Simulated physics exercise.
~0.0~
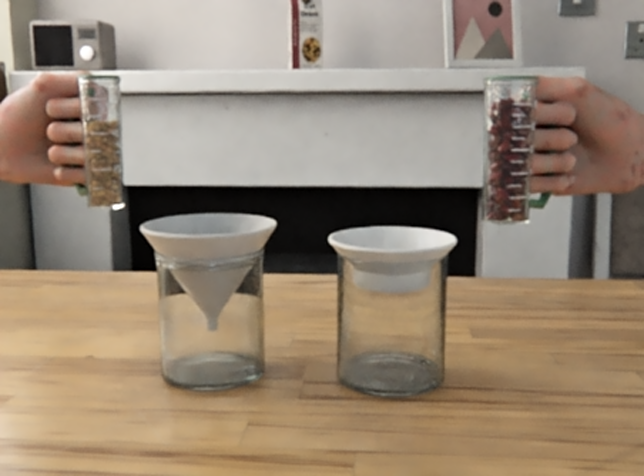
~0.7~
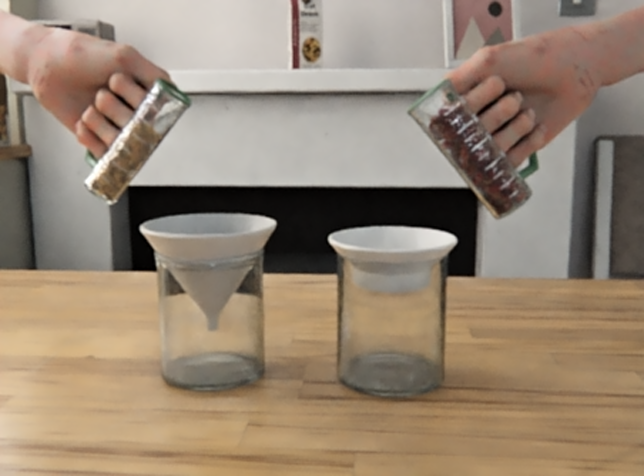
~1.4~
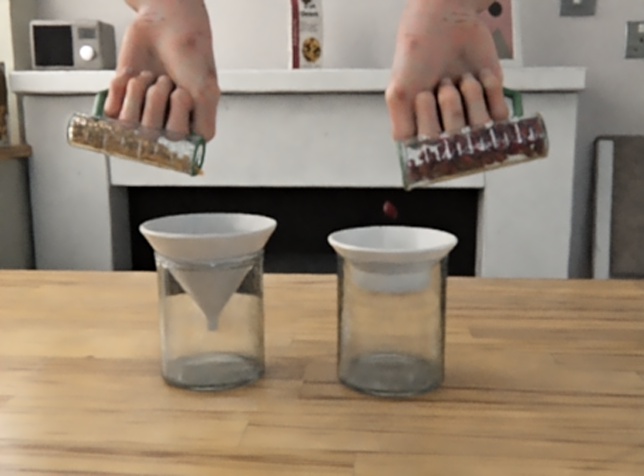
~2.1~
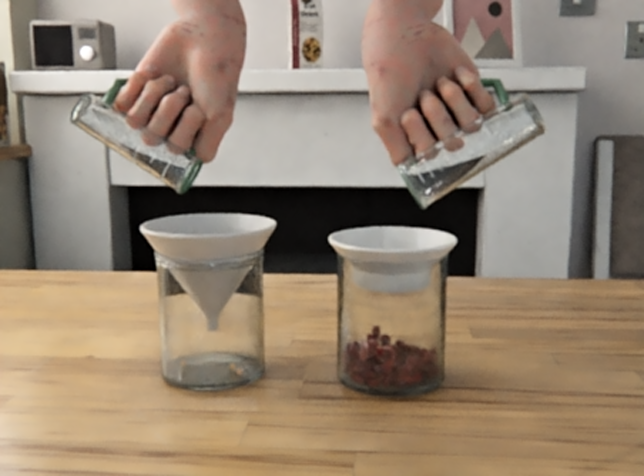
Two hands tipping glass cups over funnels on jars, dark red pieces collecting in the right jar, the left staying nearly empty.
